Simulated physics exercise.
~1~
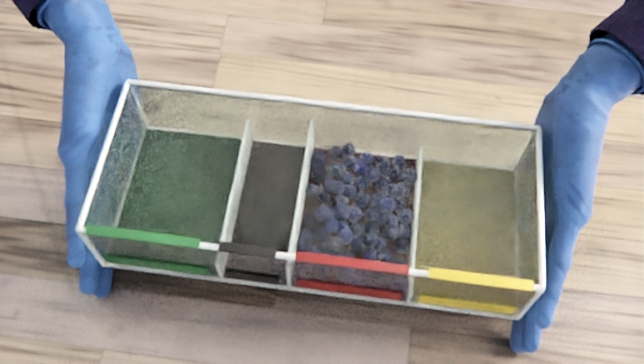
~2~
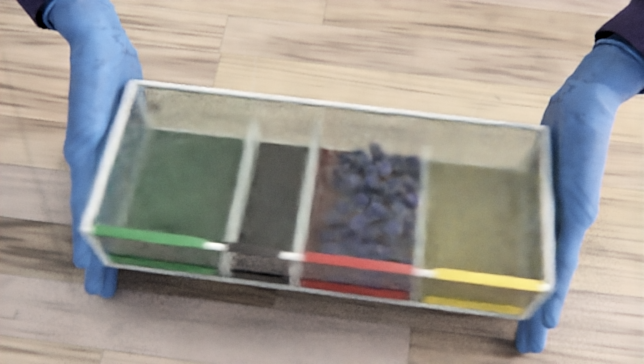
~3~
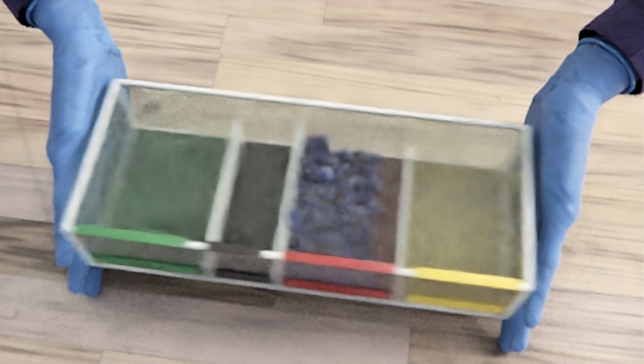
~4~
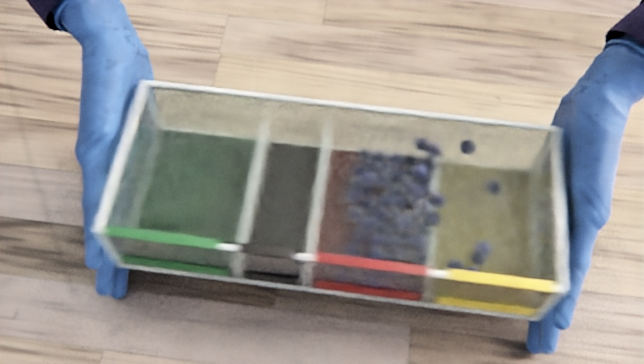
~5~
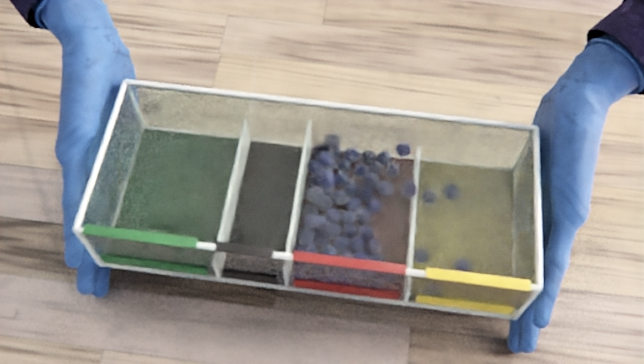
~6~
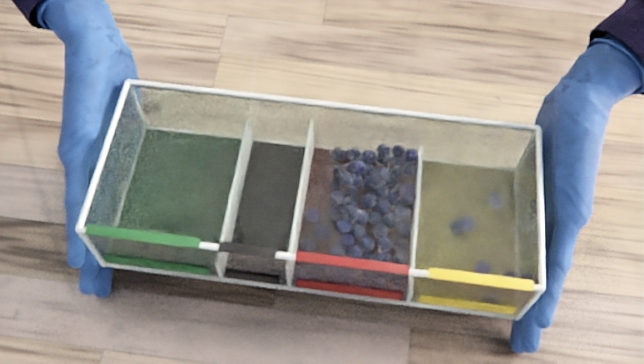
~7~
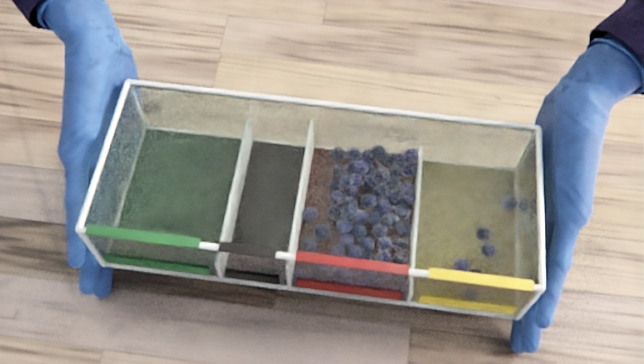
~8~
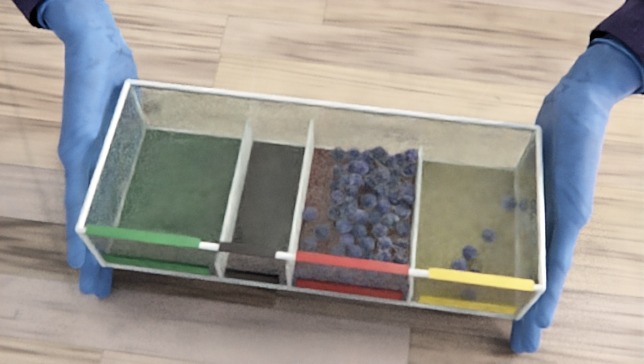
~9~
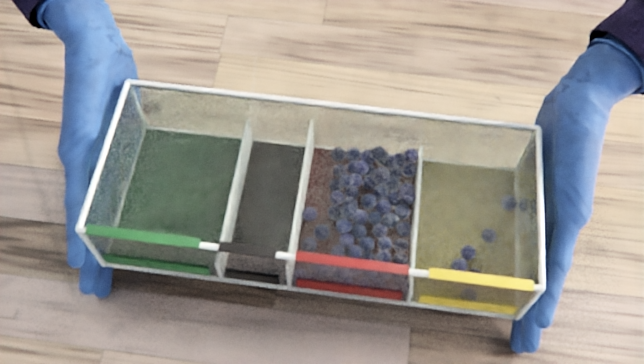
Blue-gloved hands grip a long, clear-lidded box from both ends above a pale wooden surface, seen from above by a still camera. From left to right, its compartments are marked green, black, red and yellow along the front edge, and a heap of dark blueberries sits in the red one. The hands shake the box right, left, then farther right, and a few berries spill over the divider into the yellow section. The box moves back left and settles, while the berries roll briefly. Finally everything rests, with most berries in red, a few in yellow, and green and black empty.
